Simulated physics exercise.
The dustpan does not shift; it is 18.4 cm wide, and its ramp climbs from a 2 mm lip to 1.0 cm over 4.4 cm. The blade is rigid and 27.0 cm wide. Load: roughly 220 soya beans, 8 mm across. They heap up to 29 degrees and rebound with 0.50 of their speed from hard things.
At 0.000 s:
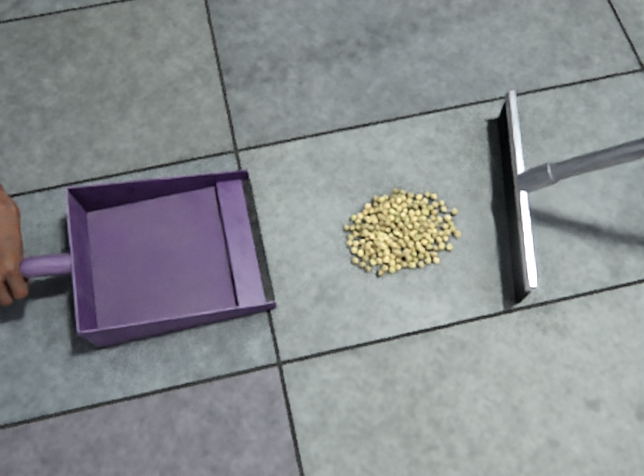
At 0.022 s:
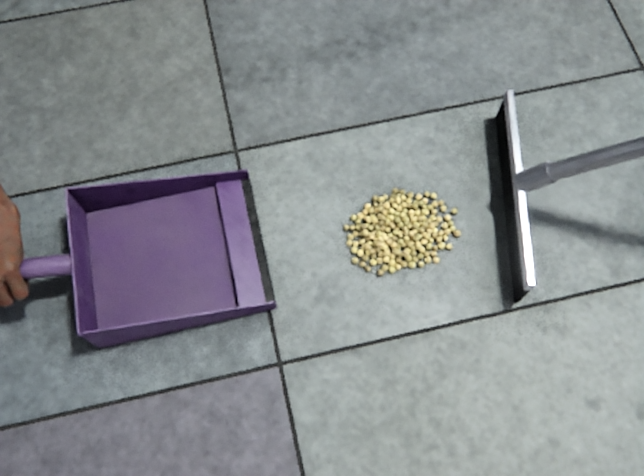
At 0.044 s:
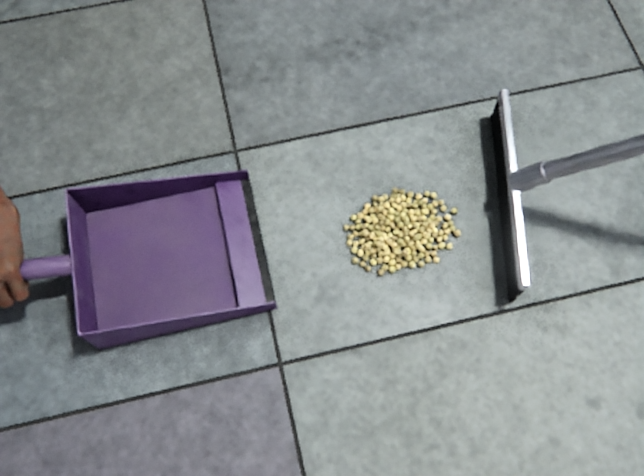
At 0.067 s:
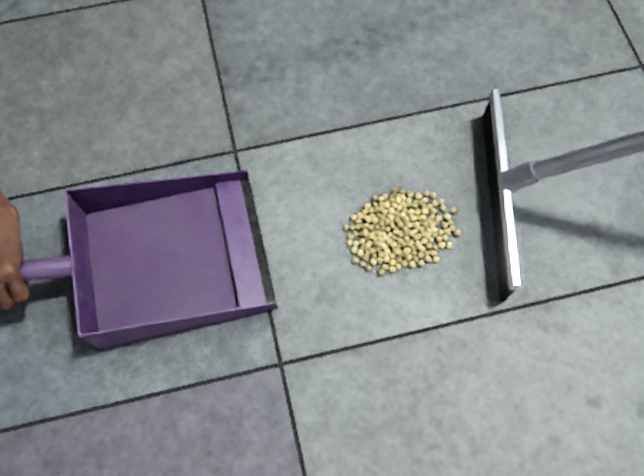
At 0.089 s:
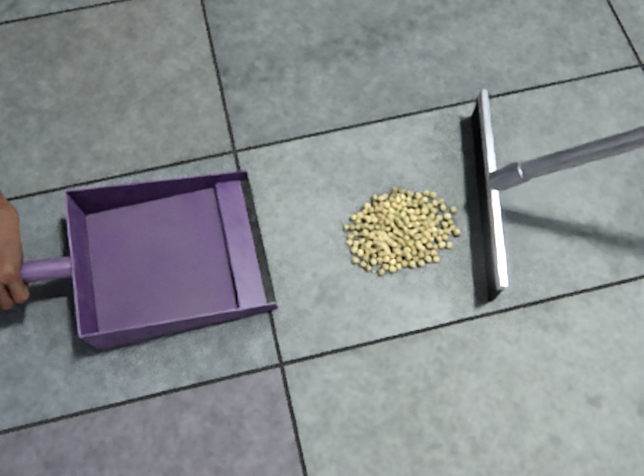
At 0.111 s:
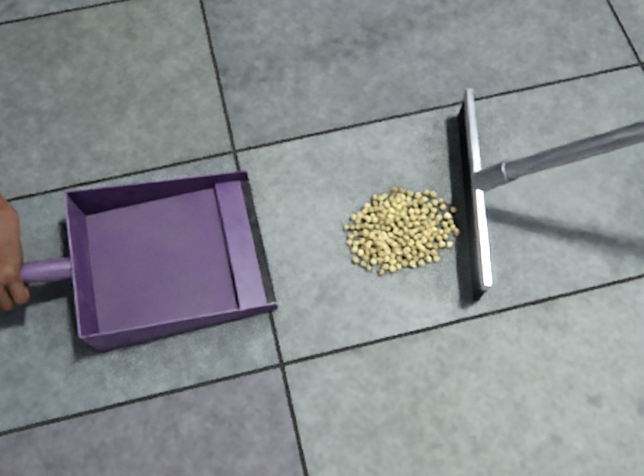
The video shows a hand holding a purple dustpan still on a grey tiled floor while a wide, rigid blade on a grey handle slides left, closing the gap to a small pile of soya beans that remains unmoved.
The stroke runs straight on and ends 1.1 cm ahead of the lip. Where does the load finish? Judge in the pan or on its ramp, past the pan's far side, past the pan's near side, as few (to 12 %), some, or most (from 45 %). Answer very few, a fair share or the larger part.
Pan a fair share, far side a fair share, near side very few.
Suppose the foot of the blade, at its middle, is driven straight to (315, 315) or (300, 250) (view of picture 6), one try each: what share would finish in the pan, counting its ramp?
Some 20 and 35 per cent.
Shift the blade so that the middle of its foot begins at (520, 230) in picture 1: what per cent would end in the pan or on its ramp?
About 35 per cent.
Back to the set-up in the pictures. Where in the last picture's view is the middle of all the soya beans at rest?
Around (250, 225).
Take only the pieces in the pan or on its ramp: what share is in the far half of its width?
About 60 per cent.
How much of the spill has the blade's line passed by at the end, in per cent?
Some 0 per cent.
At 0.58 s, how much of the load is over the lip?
Some 40 per cent.
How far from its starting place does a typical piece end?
Roughly 20 cm.
Then, at 0.25 s, middle of the blade 16 cm from the lip; 0 % over the lip, far side 0 %, near side 5 %.
Then, at 0.35 s, middle of the blade 7 cm from the lip; 0 % over the lip, far side 5 %, near side 5 %.
After 0.58 s, middle of the blade 4 cm from the lip; 40 % over the lip, far side 15 %, near side 5 %.
At rest (1.7 s), pan 40 %, far side 15 %, near side 5 %, in front of the lip or behind the blade 35 %.
